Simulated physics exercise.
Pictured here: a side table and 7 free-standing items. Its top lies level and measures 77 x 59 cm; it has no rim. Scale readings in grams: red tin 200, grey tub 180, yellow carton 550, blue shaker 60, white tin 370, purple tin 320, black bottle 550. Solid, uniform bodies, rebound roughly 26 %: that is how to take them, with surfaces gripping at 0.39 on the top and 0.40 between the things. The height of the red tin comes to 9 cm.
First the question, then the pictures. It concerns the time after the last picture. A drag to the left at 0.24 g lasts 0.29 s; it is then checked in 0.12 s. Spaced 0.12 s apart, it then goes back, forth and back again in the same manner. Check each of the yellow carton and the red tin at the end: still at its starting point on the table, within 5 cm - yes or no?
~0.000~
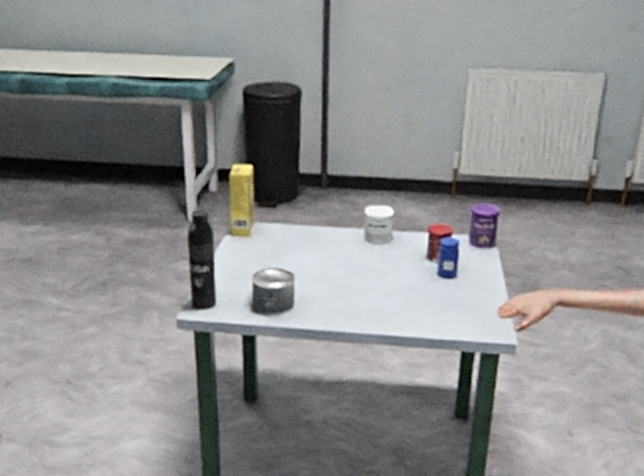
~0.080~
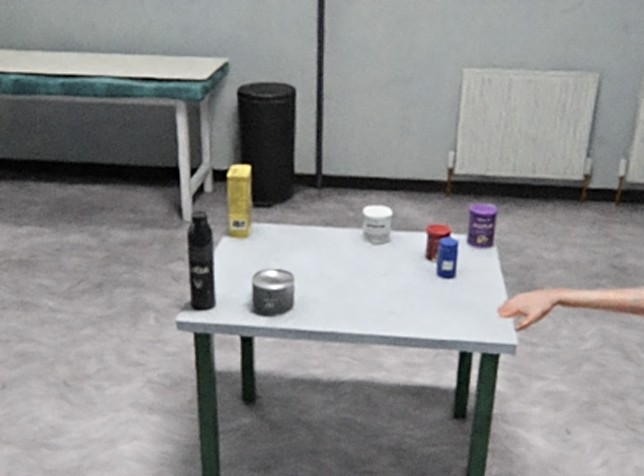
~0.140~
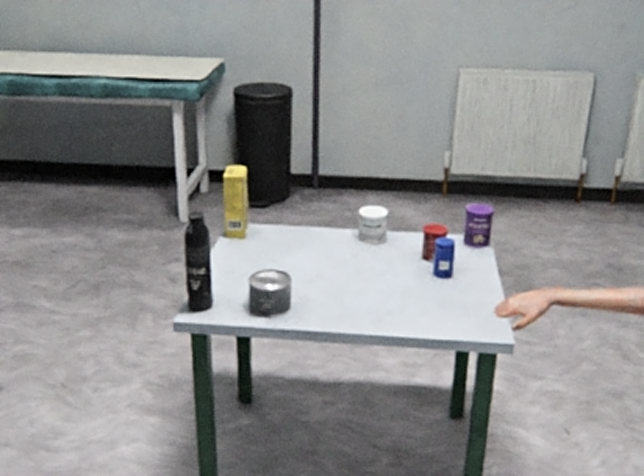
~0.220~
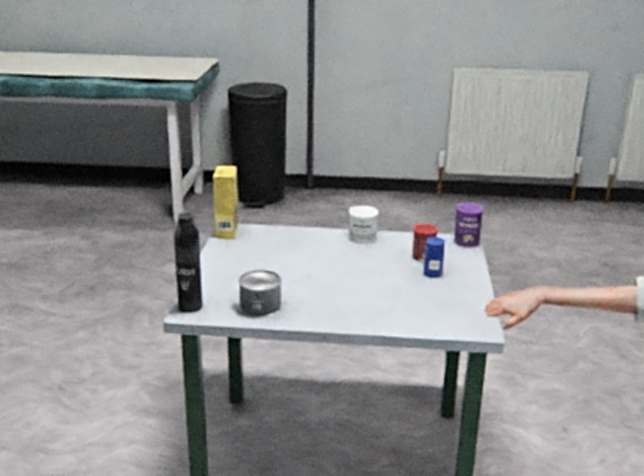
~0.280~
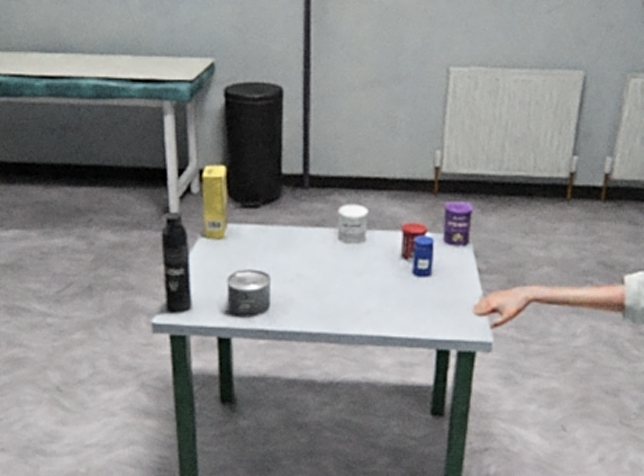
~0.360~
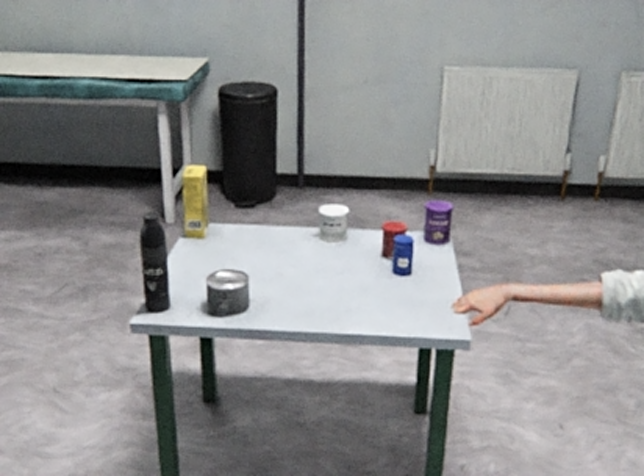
Yellow carton - no; red tin - yes.
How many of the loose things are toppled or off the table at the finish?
Total: 2.
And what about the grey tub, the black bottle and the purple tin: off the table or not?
Afterwards, the grey tub stays on its support, the black bottle leaves its support, and the purple tin stays on its support.
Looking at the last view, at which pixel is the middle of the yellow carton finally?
It comes to rest near (115, 394).
After 0.86 s, table shifted 5 cm; yellow carton and black bottle now off the table; red tin moved 2 cm near (407, 242); blue shaker moved 2 cm.
After 1.36 s, table shifted 7 cm.
In the end (2.7 s), off the table, yellow carton and black bottle; the other 5 under 5 cm from the start. At the end, from the last picture's camera, yellow carton near (115, 394), red tin near (434, 243).
